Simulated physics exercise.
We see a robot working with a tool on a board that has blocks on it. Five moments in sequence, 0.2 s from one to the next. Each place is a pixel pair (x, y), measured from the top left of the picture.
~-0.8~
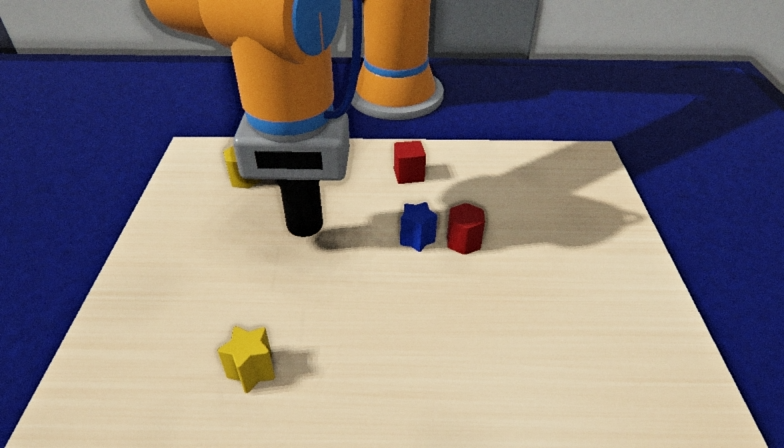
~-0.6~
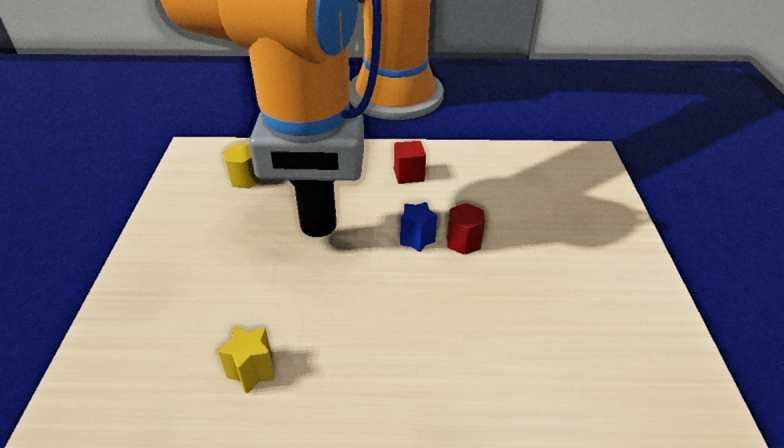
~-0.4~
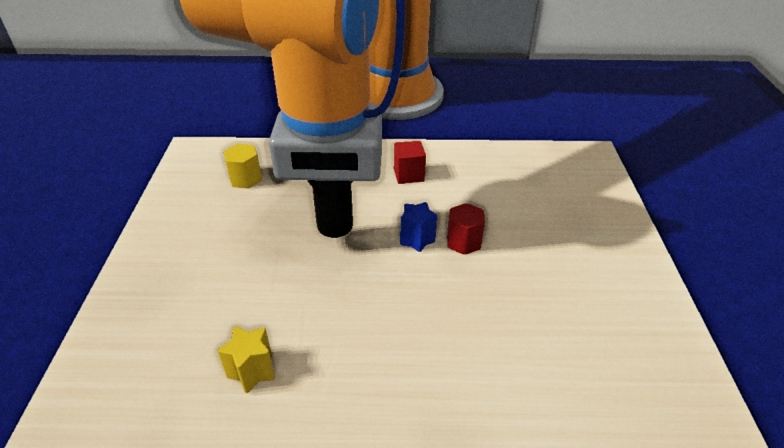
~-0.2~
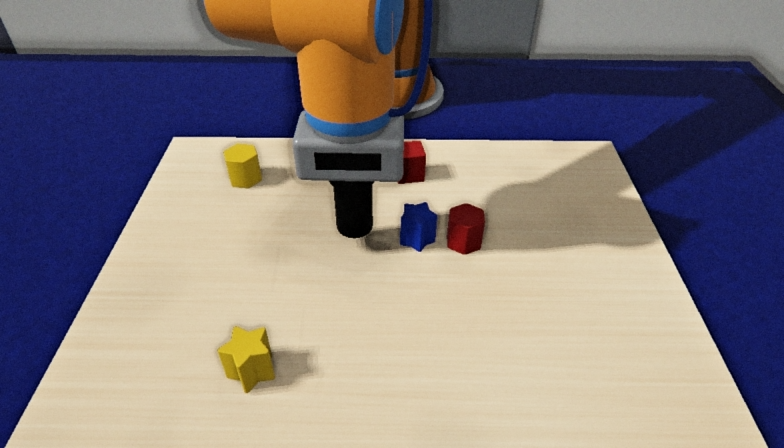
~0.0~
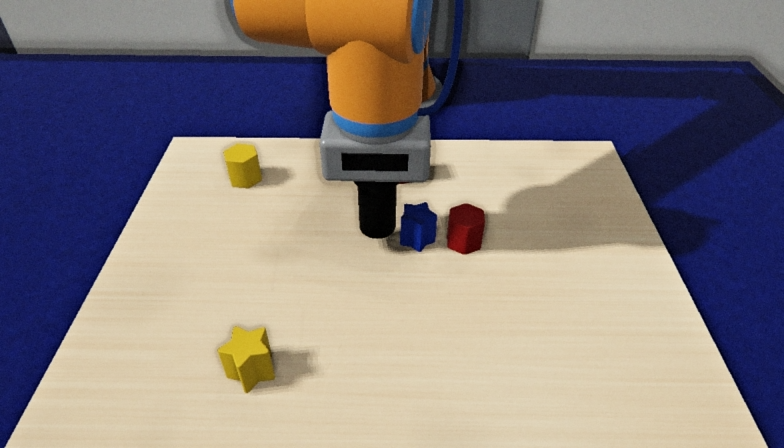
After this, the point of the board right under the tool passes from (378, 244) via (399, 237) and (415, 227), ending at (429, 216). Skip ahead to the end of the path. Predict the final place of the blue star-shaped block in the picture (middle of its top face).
It should be at about (464, 194).
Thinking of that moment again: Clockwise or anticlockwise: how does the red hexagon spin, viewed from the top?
The sense of turning is clockwise.
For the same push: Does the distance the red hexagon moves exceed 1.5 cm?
That would be a yes.
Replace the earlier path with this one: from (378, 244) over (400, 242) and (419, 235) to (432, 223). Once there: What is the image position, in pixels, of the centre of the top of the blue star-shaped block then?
That would be at about pixel (468, 195).
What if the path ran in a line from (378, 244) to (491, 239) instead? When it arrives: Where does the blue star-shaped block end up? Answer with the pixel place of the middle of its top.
Its top centre is at about (523, 203).
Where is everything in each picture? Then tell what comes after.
The first picture shows tool tip at (305, 226); block tops, red square at (410, 149); blue star-shaped block at (418, 212); red hexagon at (467, 215).
The second picture shows tool at (319, 227); blocks unchanged.
The third picture shows tool at (335, 227); blocks unchanged.
The fourth picture shows tool at (355, 227); blocks unchanged.
The fifth picture shows tool at (378, 228); red square hidden; blue star-shaped block at (418, 212); red hexagon at (467, 215).
The first path, step by step. Halfway along, tool at (408, 217); blue star-shaped block at (440, 205); red hexagon at (474, 213), turned 20° clockwise.
At the end, tool at (430, 201); red square in place; blue star-shaped block at (464, 194); red hexagon at (484, 212), turned 55° clockwise.
